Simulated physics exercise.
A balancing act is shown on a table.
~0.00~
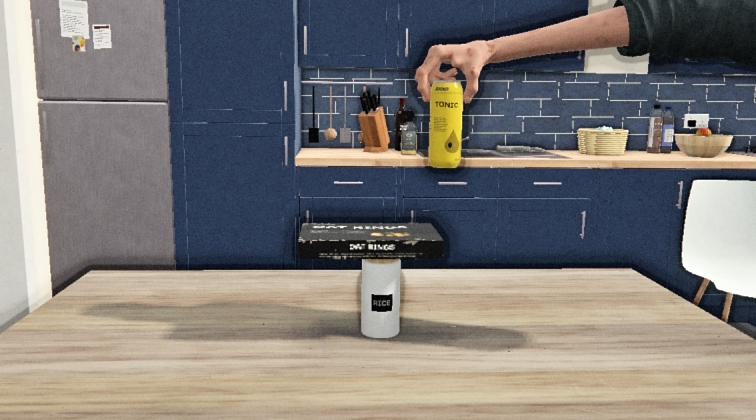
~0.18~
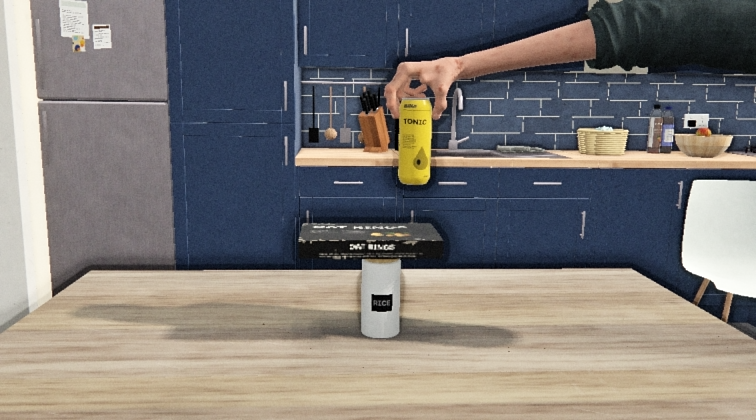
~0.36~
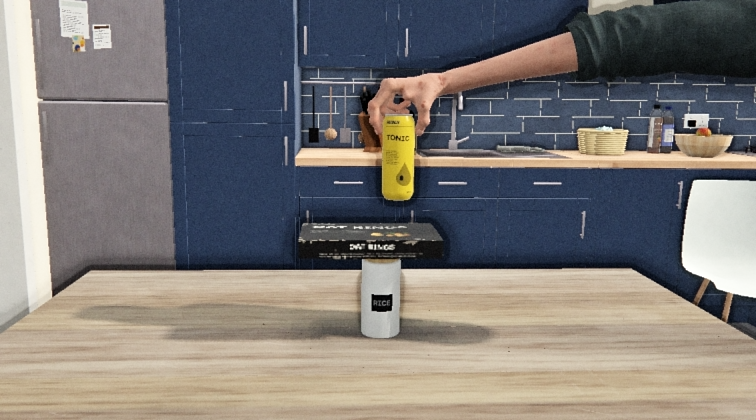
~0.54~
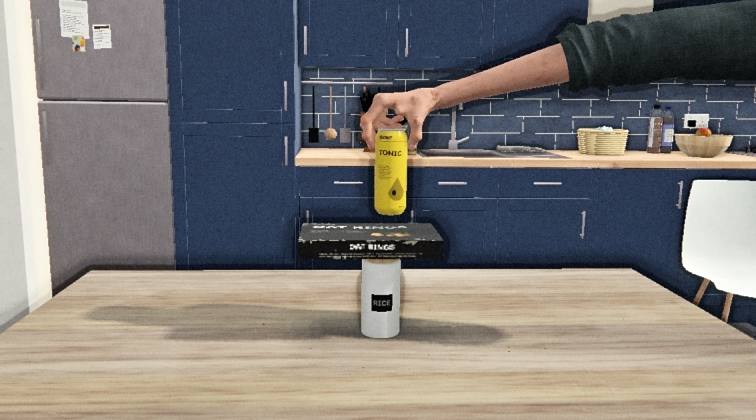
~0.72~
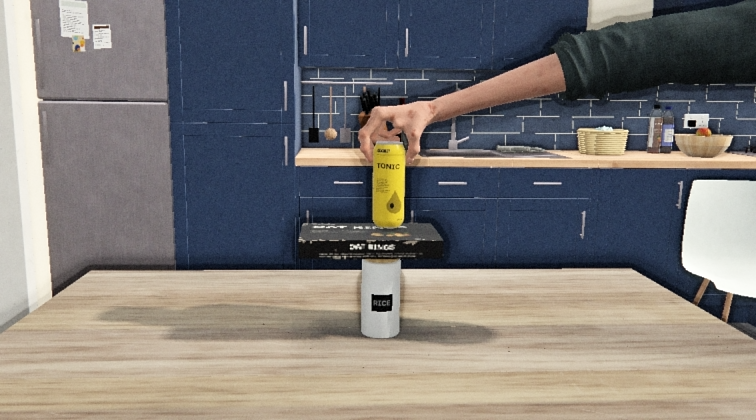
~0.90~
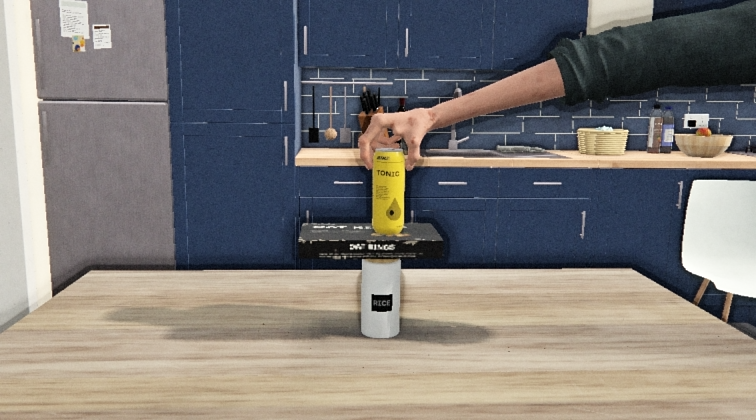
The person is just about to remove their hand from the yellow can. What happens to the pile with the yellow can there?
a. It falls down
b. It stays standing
It stays standing.
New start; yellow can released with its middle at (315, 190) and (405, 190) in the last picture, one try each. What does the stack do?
The stack topples over with the first try and remains upright with the second.
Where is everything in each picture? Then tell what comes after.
Still above its spot; yellow can (446, 125); black packet (369, 240), in the first picture.
Still above its spot; yellow can (415, 141); black packet (369, 240), in the second picture.
Still above its spot; yellow can (398, 157); black packet (369, 240), in the third picture.
Still above its spot; yellow can (391, 172); black packet (369, 240), in the fourth picture.
Still above its spot; yellow can (389, 184); black packet (369, 240), in the fifth picture.
Set down, still held; yellow can (388, 192); black packet (369, 240), in the sixth picture.
After 1.10 s, nothing has stirred.
After 1.30 s, yellow can resting near (388, 192).
At rest (2.0 s), all 3 in place. Seen from the same camera at the end, yellow can near (388, 192). The stack stays up.
